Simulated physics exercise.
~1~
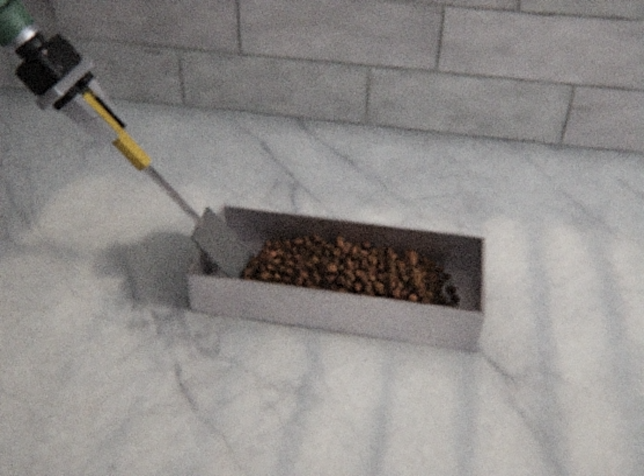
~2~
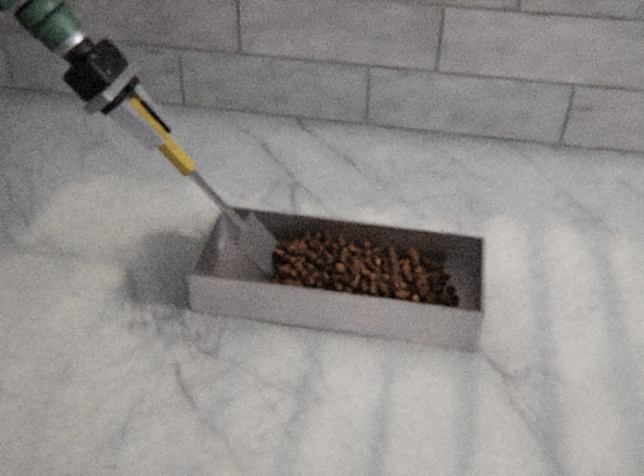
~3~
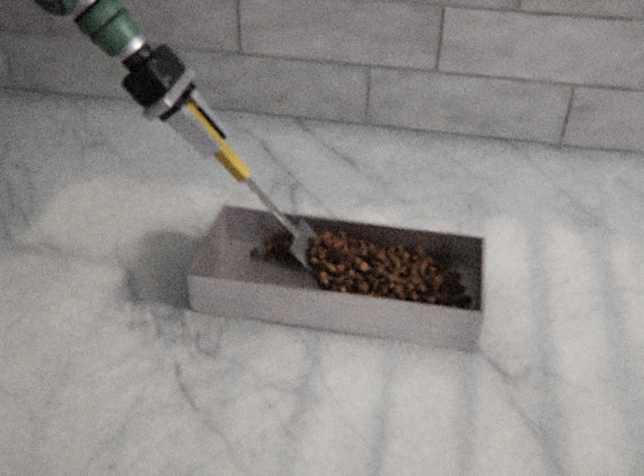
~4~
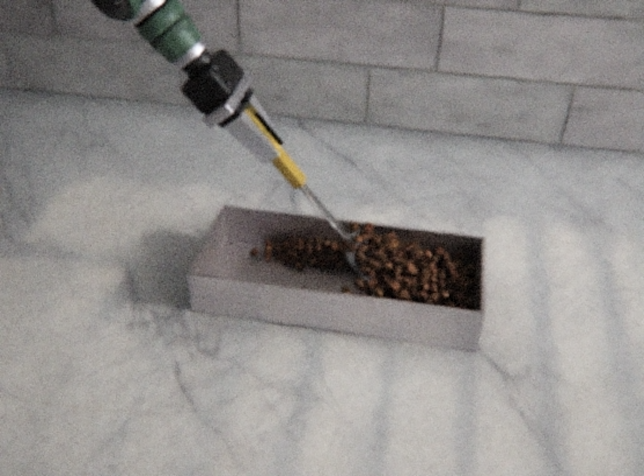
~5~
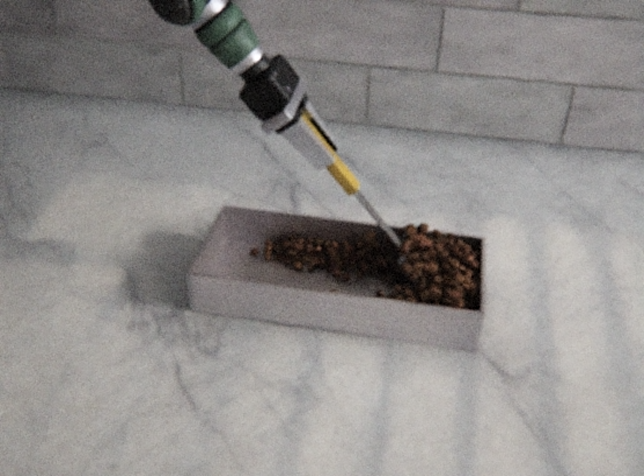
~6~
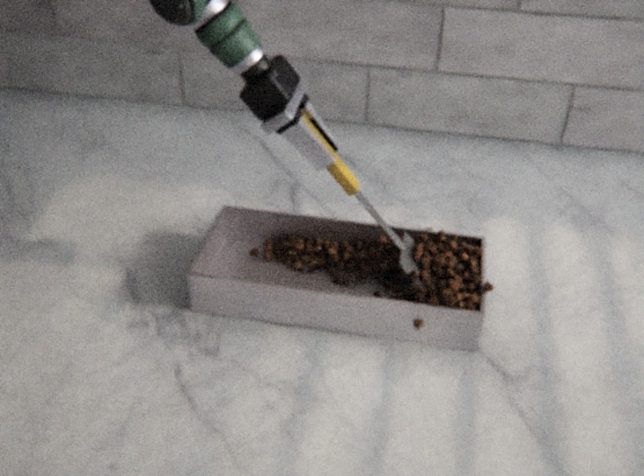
Robot arm with a paddle pushing brown pellets rightward along a tray, heaping them at the end, a few spilling over.
